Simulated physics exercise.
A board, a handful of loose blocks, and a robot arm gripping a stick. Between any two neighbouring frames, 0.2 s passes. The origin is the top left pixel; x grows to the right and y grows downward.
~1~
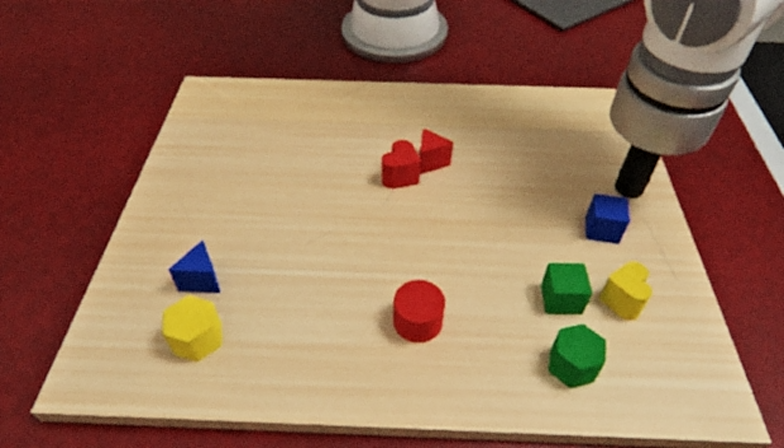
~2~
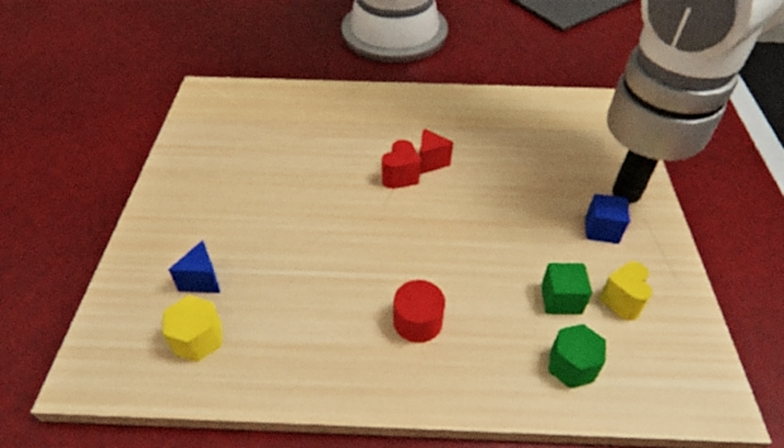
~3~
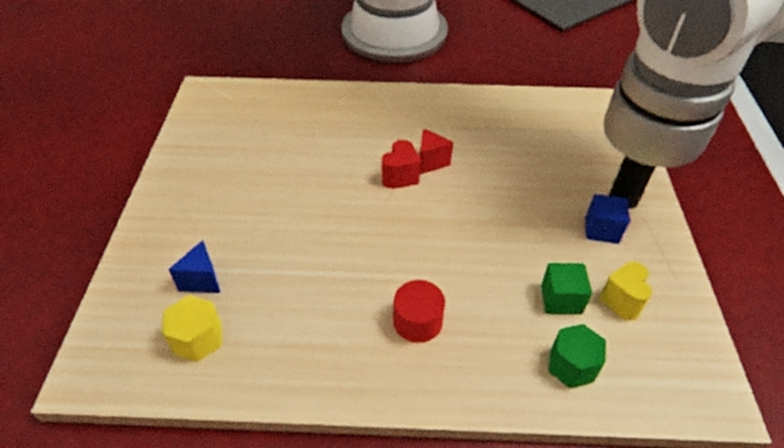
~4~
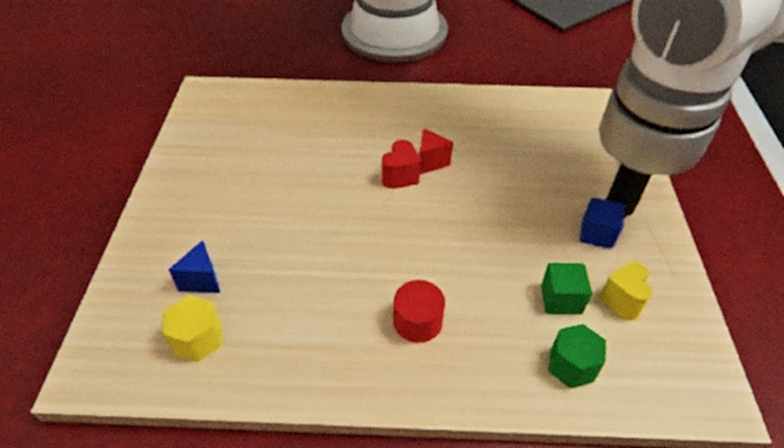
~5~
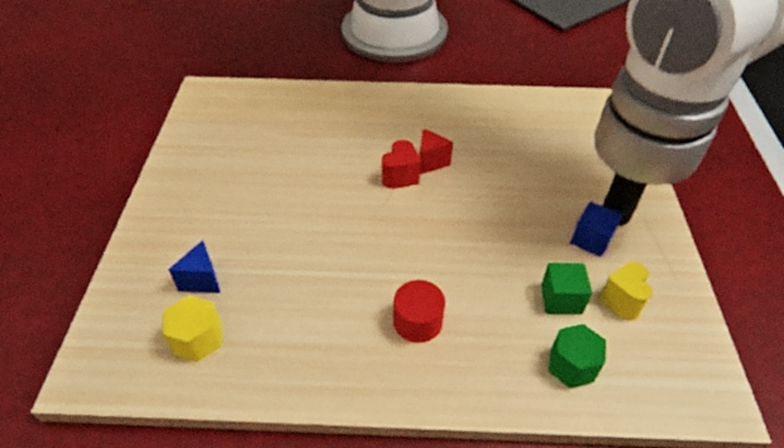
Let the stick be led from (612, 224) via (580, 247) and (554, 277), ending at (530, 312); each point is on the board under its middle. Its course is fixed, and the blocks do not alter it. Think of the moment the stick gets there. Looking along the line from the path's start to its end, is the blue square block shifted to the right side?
That would be a yes.
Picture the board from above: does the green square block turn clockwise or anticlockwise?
The twist is anticlockwise.
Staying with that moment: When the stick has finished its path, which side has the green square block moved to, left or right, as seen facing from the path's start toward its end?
Its shift is leftward.
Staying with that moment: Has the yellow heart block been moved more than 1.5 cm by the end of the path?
No.
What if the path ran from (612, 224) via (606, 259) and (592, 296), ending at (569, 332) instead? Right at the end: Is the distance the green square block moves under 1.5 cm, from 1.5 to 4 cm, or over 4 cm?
It gets moved 1.5 to 4 cm.
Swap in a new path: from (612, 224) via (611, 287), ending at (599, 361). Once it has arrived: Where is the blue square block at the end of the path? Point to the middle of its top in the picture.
The point I'd pick in the picture is (587, 234).
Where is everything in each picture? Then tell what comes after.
The first picture shows stick tip (629, 189); block tops, green square block (570, 278); green hexagonal block (582, 345); blue square block (612, 207); yellow heart block (633, 279).
The second picture shows stick (626, 194); blocks unchanged.
The third picture shows stick (623, 200); blocks unchanged.
The fourth picture shows stick (619, 207); blue square block (607, 212).
The fifth picture shows stick (615, 216); green square block (570, 278); green hexagonal block (582, 345); blue square block (601, 217); yellow heart block (633, 279).
On the path given first. One third of the way, stick (582, 239); blue square block (561, 237), turned 25° clockwise.
Two thirds of the way, stick (556, 270); green square block (568, 286), turned 15° anticlockwise; blue square block (526, 254), turned 65° clockwise.
At the end, stick (532, 304); green square block (561, 319), turned 35° anticlockwise; green hexagonal block (587, 357), turned 20° anticlockwise; blue square block (515, 259), turned 95° clockwise; yellow heart block in place.
